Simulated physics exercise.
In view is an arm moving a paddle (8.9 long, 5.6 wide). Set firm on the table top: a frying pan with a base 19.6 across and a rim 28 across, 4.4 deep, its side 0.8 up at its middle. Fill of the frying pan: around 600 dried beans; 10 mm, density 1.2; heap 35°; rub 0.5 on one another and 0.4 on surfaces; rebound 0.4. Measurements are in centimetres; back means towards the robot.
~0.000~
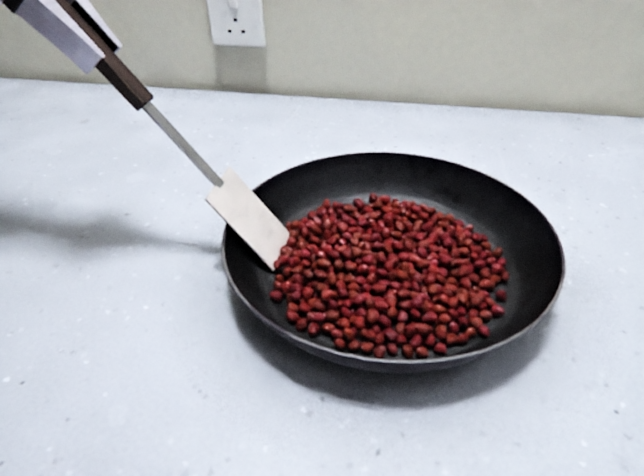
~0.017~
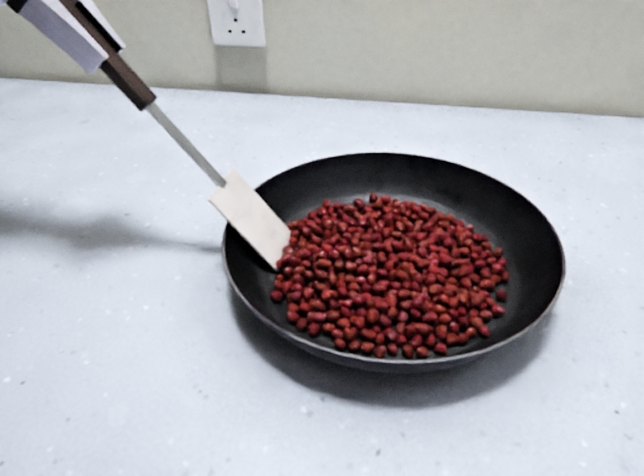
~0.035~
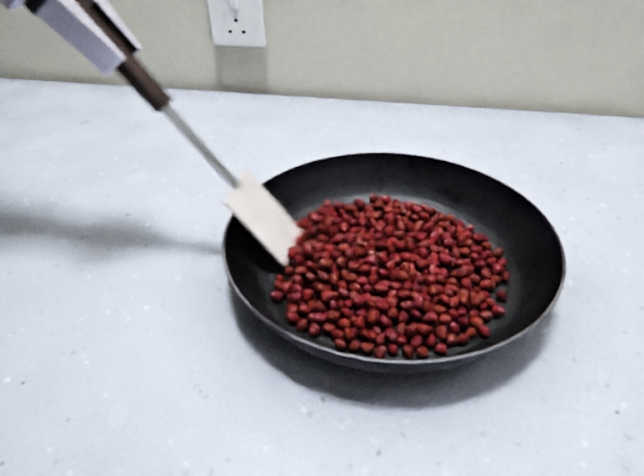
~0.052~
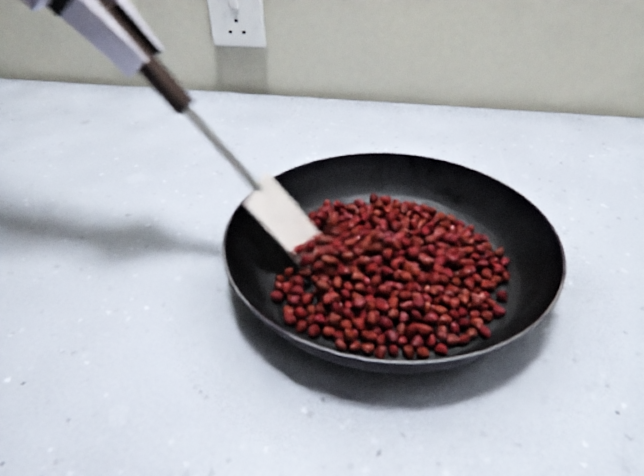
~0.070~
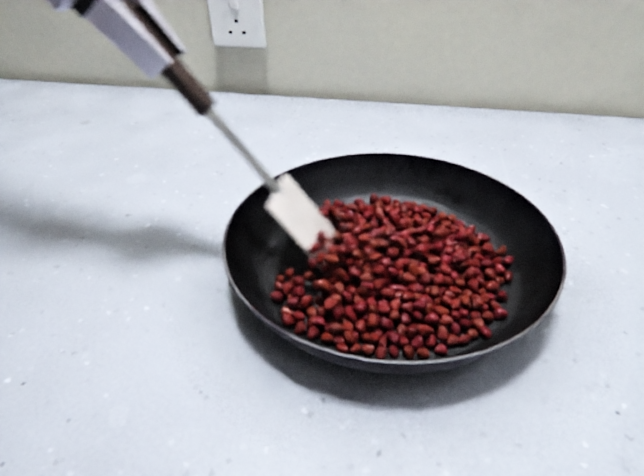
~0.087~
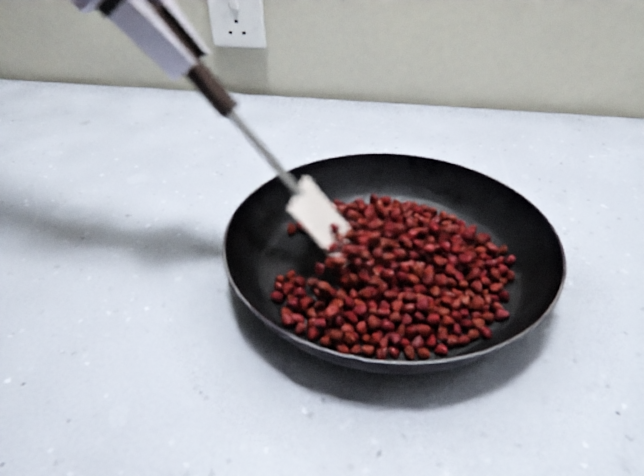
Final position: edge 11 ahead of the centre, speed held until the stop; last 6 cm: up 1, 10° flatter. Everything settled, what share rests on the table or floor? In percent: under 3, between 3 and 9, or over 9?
Over 9 percent.
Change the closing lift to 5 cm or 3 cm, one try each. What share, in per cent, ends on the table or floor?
Result, in order: Approx. 10 % and 15 %.
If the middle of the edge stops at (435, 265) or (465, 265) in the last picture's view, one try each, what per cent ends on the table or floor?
Around 0 per cent for the first try and 0 per cent for the second.
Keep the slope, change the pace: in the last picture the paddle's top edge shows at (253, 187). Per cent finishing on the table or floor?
Expect about 5 per cent there.
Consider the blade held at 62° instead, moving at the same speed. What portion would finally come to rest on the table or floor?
In that case around 20 per cent.
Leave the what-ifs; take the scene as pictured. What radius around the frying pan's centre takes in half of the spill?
I'd say some 22 centimetres, give or take.
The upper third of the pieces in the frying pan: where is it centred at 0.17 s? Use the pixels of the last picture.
Near pixel (468, 260).
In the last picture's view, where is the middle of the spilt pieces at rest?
It ends up around (635, 290).
After 0.13 s, sloping 53°, highest piece 6 above the table; 599 in the frying pan.
After 0.17 s, sloping 50°, highest piece 6 above the table; 599 in the frying pan.
After 0.39 s, sloping 43°, highest piece 9 above the table; 518 in the frying pan, 57 on the table or floor, 24 on the blade or in flight.
After 1.44 s, sloping 43°, highest piece 5 above the table; 518 in the frying pan, 81 on the table or floor.
At rest, 518 in the frying pan, 81 on the table or floor. That is 14 % on the table or floor.
